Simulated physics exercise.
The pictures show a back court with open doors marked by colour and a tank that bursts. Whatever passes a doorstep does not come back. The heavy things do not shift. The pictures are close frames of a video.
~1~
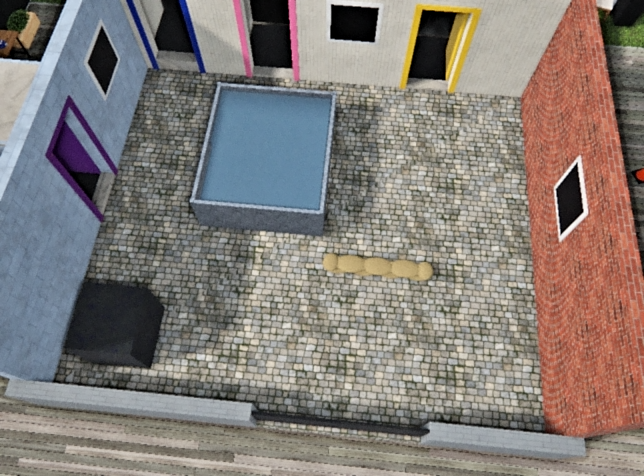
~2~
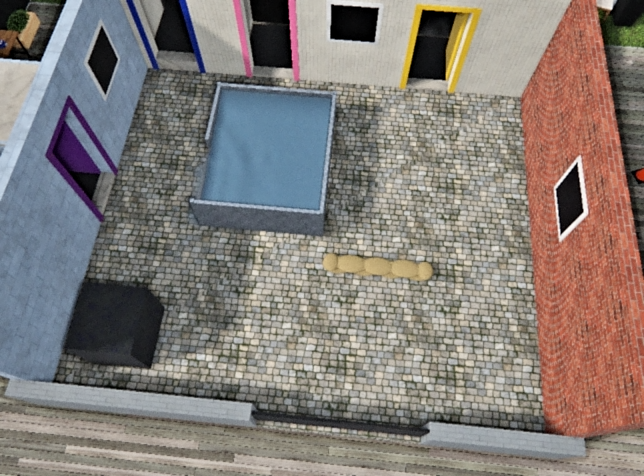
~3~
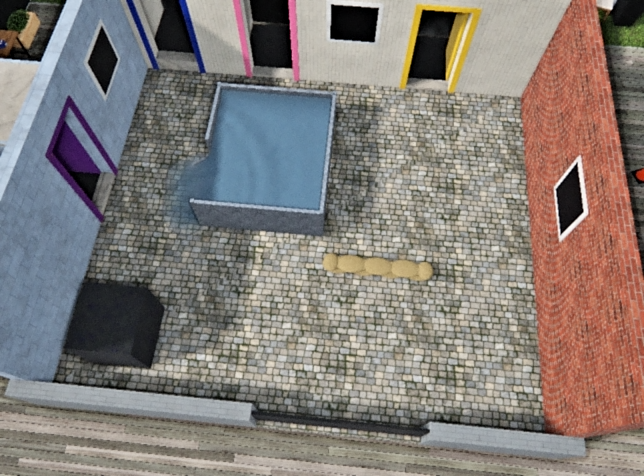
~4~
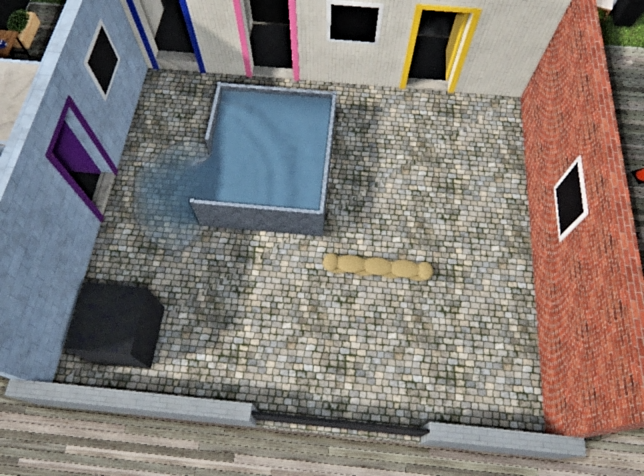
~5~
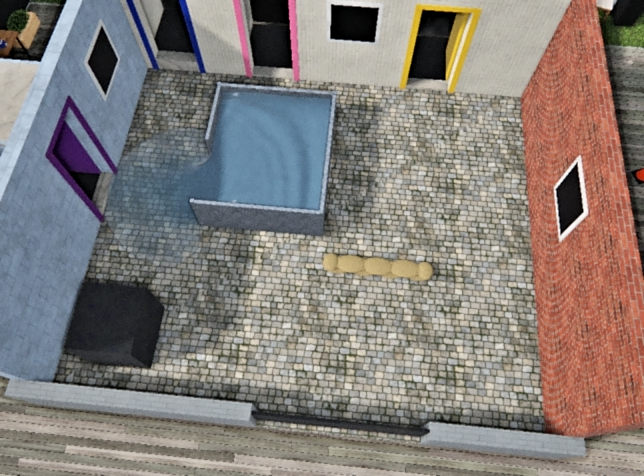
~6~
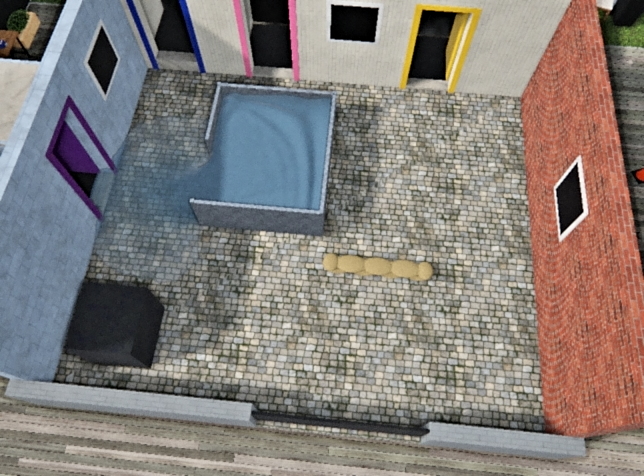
We see a square open tank of water in a cobbled courtyard between blue and red walls; a gap opens on its left side, and water pours out, spreading across the stones toward the purple-framed door.
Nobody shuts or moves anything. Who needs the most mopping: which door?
Most goes in at the purple door.
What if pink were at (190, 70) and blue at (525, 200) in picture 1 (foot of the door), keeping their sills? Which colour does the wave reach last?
It is the blue-painted one.
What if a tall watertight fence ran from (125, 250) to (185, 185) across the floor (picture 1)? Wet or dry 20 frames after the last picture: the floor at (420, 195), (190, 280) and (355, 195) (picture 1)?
One after the other: Free of water, wet, no water.
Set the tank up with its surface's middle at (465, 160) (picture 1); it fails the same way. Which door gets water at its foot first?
The door marked purple.
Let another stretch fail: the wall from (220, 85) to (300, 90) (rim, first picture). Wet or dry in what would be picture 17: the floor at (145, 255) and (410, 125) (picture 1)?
In that order: No water, wet.
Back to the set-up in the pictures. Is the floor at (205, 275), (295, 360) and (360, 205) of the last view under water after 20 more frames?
In that order: Covered, under water, clear.
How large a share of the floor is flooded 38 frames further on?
Some 80 per cent.
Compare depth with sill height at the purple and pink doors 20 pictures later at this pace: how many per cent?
Near 270 and 110 in a hundred.
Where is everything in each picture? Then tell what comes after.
In the first picture, the open tank at (268, 147) is whole and still.
In the second picture, water pours out at (208, 185) and has run to (198, 226).
In the third picture, water pours out at (208, 187) and has run to (178, 165).
In the fourth picture, water pours out at (209, 188) and has run to (142, 173).
In the fifth picture, the front is at (106, 209), out from the gap at (209, 187).
In the sixth picture, water pours out at (209, 187) and has run to (95, 246).
A moment on, water covers 15 % of the floor; purple door a lot in, yellow door not reached, pink door not reached, blue door not reached.
Next, water covers 20 % of the floor; purple door a lot in, yellow door not reached, pink door not reached, blue door wet at the sill, nothing in.
Then, water covers 40 % of the floor; purple door a lot in, yellow door not reached, pink door wet at the sill, nothing in, blue door wet at the sill, nothing in.
Later, water covers 80 % of the floor; purple door a lot in, yellow door wet at the sill, nothing in, pink door wet at the sill, nothing in, blue door wet at the sill, nothing in.
In the end, water covers 95 % of the floor; purple door a lot in, yellow door wet at the sill, nothing in, pink door a trickle in, blue door wet at the sill, nothing in; the purple door has let in the most.
